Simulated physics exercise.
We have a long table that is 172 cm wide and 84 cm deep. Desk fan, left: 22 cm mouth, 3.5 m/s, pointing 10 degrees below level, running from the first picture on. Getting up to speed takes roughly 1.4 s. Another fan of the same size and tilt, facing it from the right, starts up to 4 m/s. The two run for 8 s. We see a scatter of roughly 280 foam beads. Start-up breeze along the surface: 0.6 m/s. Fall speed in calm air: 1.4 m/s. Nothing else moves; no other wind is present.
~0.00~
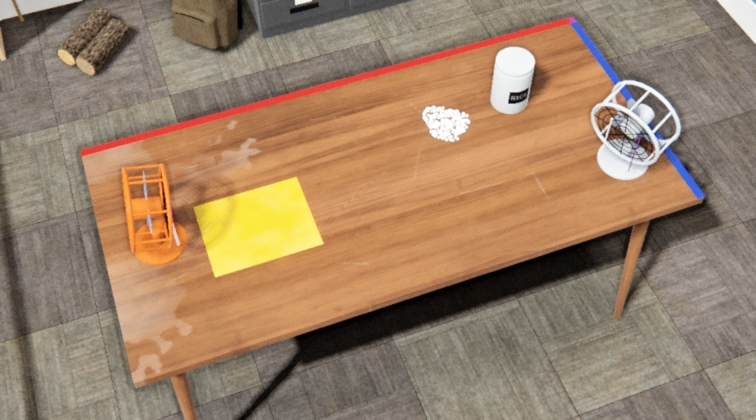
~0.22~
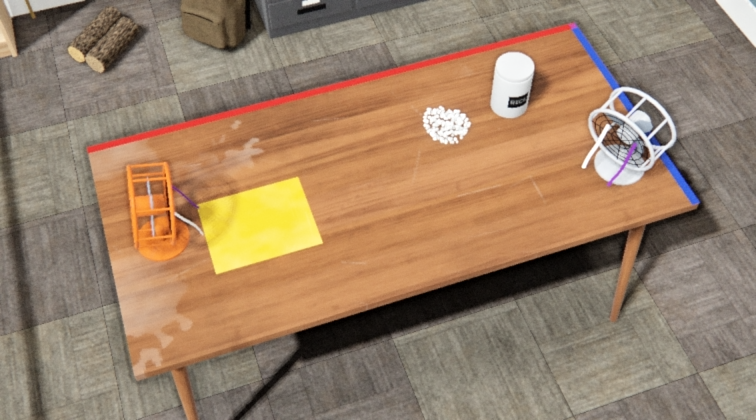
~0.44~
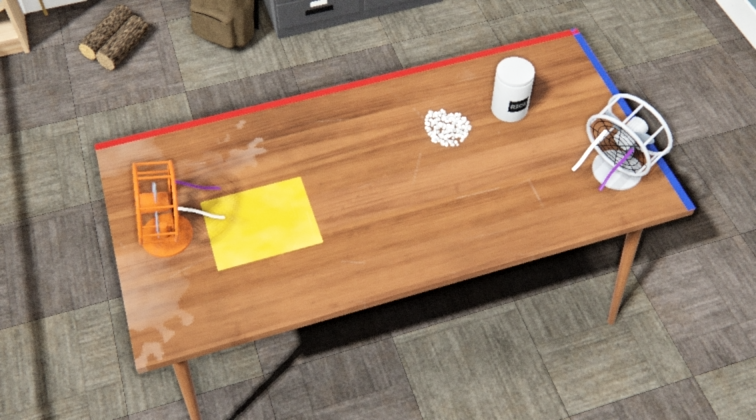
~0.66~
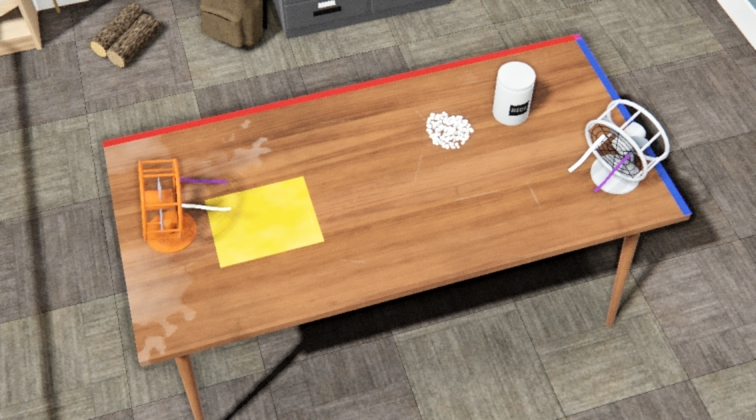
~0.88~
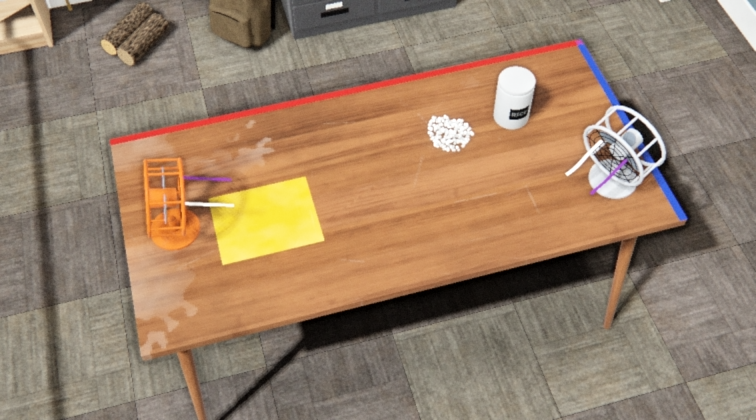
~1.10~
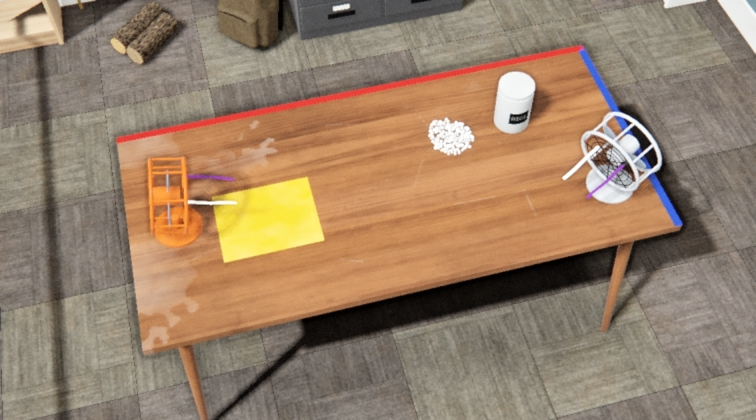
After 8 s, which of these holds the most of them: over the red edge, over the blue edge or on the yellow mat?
It is red that takes the most.
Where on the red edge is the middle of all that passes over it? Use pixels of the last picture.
(507, 60).
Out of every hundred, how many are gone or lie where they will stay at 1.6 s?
Estimated share: Near 0 %.
After 1.6 s, 0 % are over the blue edge, 4 % over the red edge and 0 % on the yellow mat; the middle of those left on the top is near (504, 73); 0 % are gone or lie where they will stay.
After 2.6 s, 18 % are over the blue edge, 79 % over the red edge and 0 % on the yellow mat; 94 % are gone or lie where they will stay.
After 4.4 s, 21 % are over the blue edge, 79 % over the red edge and 0 % on the yellow mat; 100 % are gone or lie where they will stay.
After 8.0 s, at the end, 21 % are over the blue edge, 79 % over the red edge and 0 % on the yellow mat.
